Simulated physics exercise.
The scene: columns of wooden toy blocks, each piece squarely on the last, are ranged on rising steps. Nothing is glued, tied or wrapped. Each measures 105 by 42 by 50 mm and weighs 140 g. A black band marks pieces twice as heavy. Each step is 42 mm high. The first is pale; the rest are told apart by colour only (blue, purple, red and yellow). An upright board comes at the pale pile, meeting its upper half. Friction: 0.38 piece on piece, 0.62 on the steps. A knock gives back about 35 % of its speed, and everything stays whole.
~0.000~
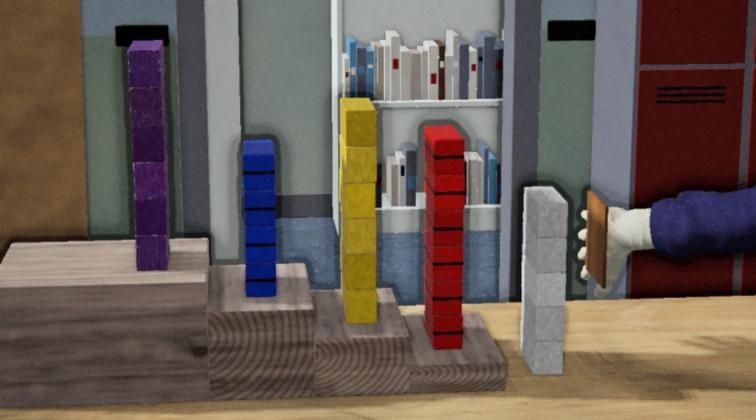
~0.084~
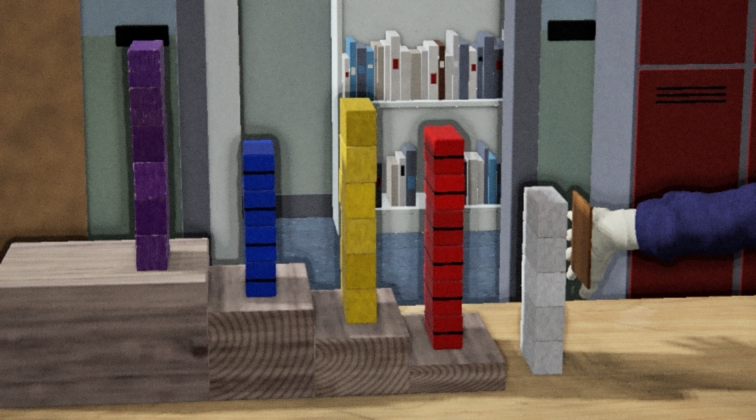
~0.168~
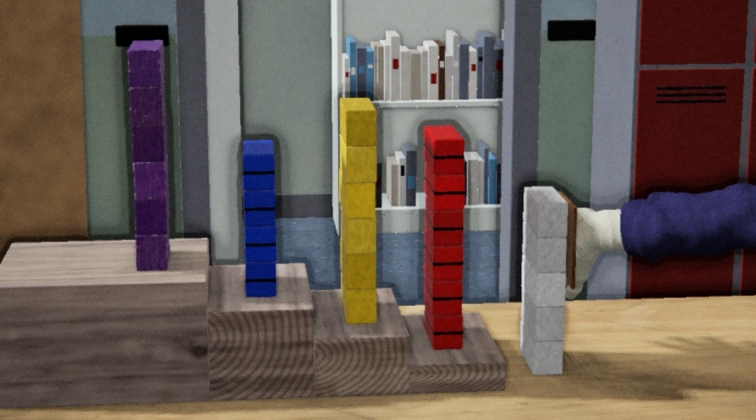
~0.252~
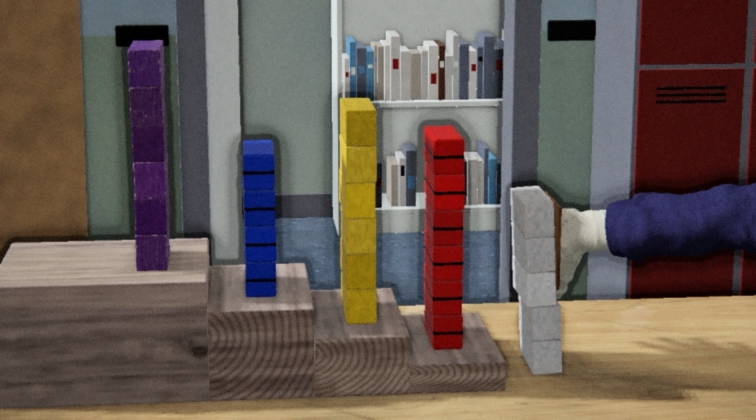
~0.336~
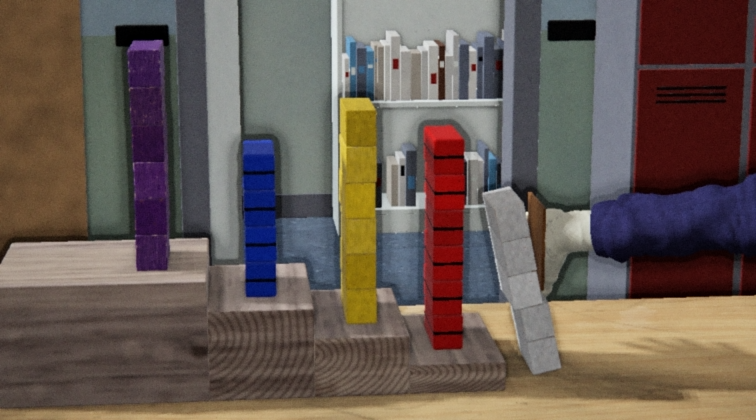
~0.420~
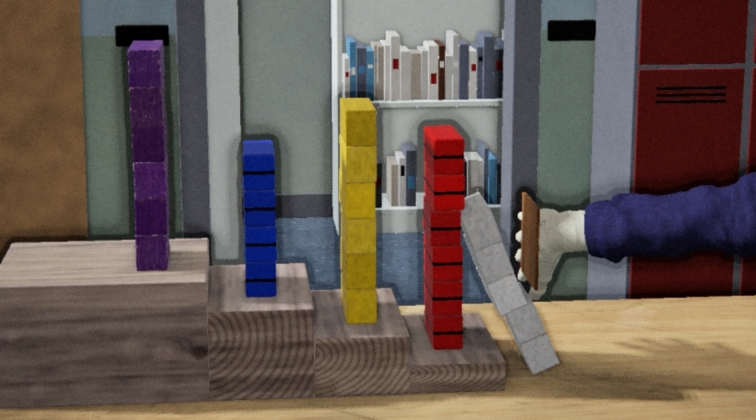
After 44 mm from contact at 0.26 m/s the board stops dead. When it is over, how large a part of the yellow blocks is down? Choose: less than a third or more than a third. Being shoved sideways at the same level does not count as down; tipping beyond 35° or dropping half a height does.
Upwards of a third of them.
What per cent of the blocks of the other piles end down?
Roughly 100 per cent of them.
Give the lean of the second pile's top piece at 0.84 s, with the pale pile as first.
About 10°.
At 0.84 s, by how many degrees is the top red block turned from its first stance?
About 10°.
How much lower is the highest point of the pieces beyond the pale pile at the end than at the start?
About 16 cm.
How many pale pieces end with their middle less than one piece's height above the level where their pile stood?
The count is 1.
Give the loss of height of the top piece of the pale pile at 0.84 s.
About 4 cm.
By 0.84 s, 5 of the pale pile down; none of the 6 yellow blocks down (0 of 22 in all colours); top yellow block tilted 5°; top red block tilted 11°.
By 1.10 s, 5 of the pale pile down; 5 of the 6 yellow blocks down (11 of 22 in all colours); top yellow block 29 mm lower; top red block tilted 23°, 6 cm lower.
By 1.44 s, 5 of the pale pile down; 6 of the 6 yellow blocks down (22 of 22 in all colours); top yellow block tilted 52°, 12 cm lower; top blue block on its side.
When it is over (2.0 s), 5 of the pale pile down; 6 of the 6 yellow blocks down (22 of 22 in all colours); top yellow block tilted 51°, 12 cm lower; top blue block on its side. That is 100 per cent. In pixels of the last frame, middles, top yellow block near (227, 214), top blue block near (100, 218).
